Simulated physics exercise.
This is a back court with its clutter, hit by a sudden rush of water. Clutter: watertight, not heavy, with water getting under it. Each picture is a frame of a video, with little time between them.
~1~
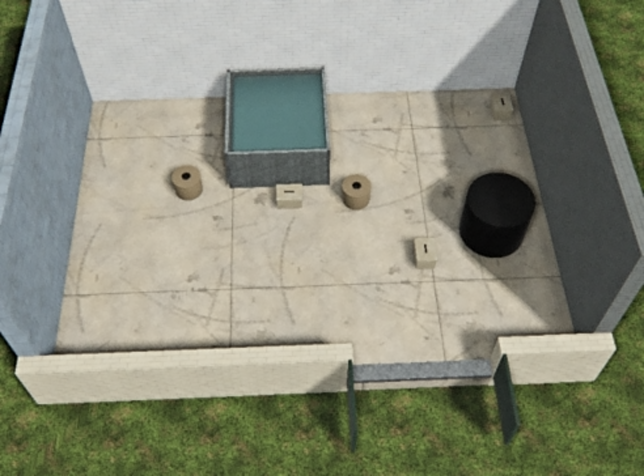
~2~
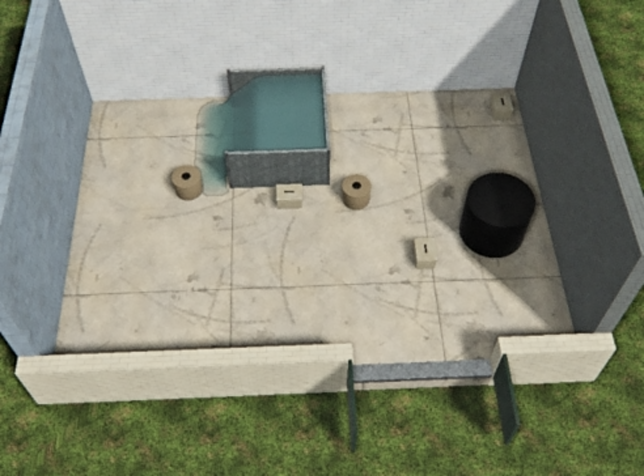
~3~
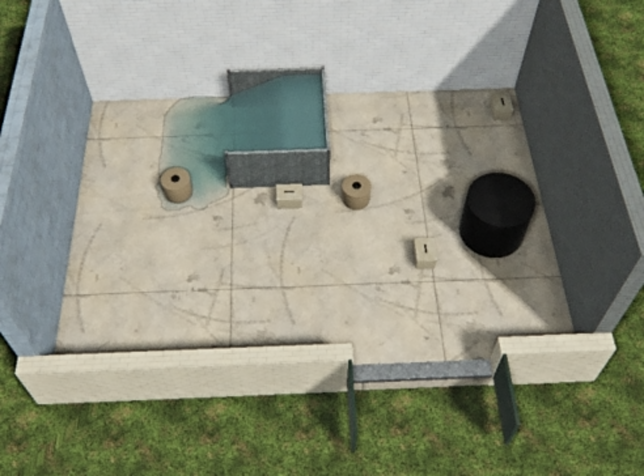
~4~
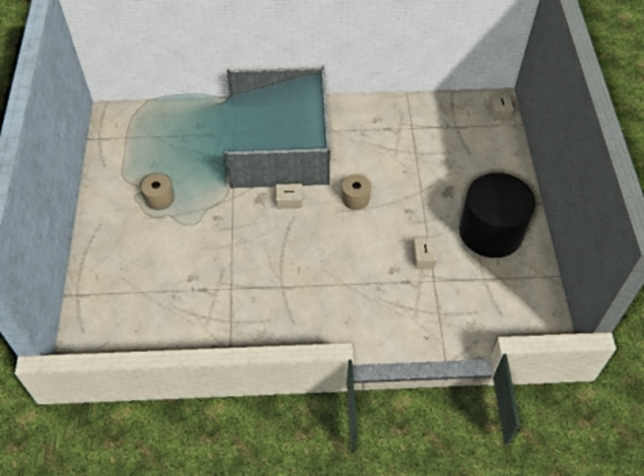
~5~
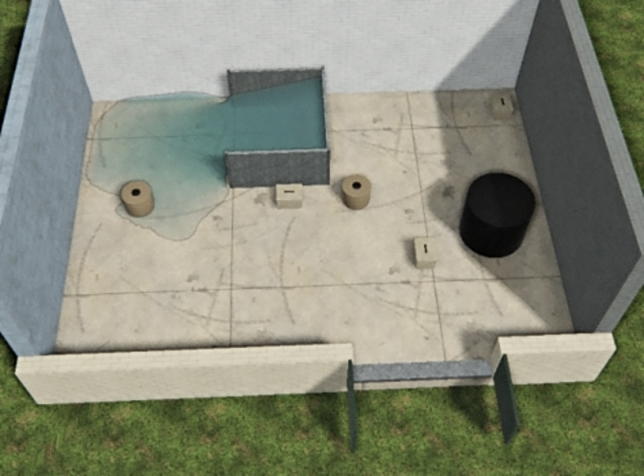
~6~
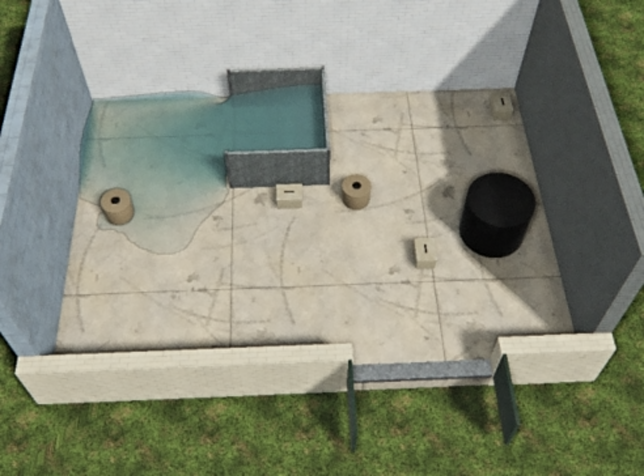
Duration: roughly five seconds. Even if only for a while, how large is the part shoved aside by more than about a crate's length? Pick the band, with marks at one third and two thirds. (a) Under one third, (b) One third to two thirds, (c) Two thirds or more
The answer is a.
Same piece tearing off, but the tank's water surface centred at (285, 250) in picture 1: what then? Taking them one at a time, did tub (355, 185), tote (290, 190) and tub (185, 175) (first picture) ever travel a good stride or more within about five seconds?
Short of it, short of it, covered the distance.
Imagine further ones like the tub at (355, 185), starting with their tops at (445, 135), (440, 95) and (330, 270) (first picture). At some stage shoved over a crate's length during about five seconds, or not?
Stays put, stays put, stays put.
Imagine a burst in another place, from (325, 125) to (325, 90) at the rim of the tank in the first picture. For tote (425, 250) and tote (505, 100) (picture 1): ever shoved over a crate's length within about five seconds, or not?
Well, the pair come out as did not travel far and travelled far enough.
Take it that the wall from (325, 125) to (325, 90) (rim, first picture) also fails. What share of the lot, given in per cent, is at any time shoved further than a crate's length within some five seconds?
Around 20 per cent.
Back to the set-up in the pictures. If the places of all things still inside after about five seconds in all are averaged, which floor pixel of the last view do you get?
I'd say somewhere close to (415, 207).
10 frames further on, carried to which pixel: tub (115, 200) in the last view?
(96, 343), roughly.
A moment on, 1 of 5 are well off their spots; 1 afloat.
Next, 1 of 5 are well off their spots; 1 afloat.
Later, 1 of 5 are well off their spots; 1 afloat.
In the end, 1 of 5 are well off their spots, and 1 have been at some point; 0 afloat.
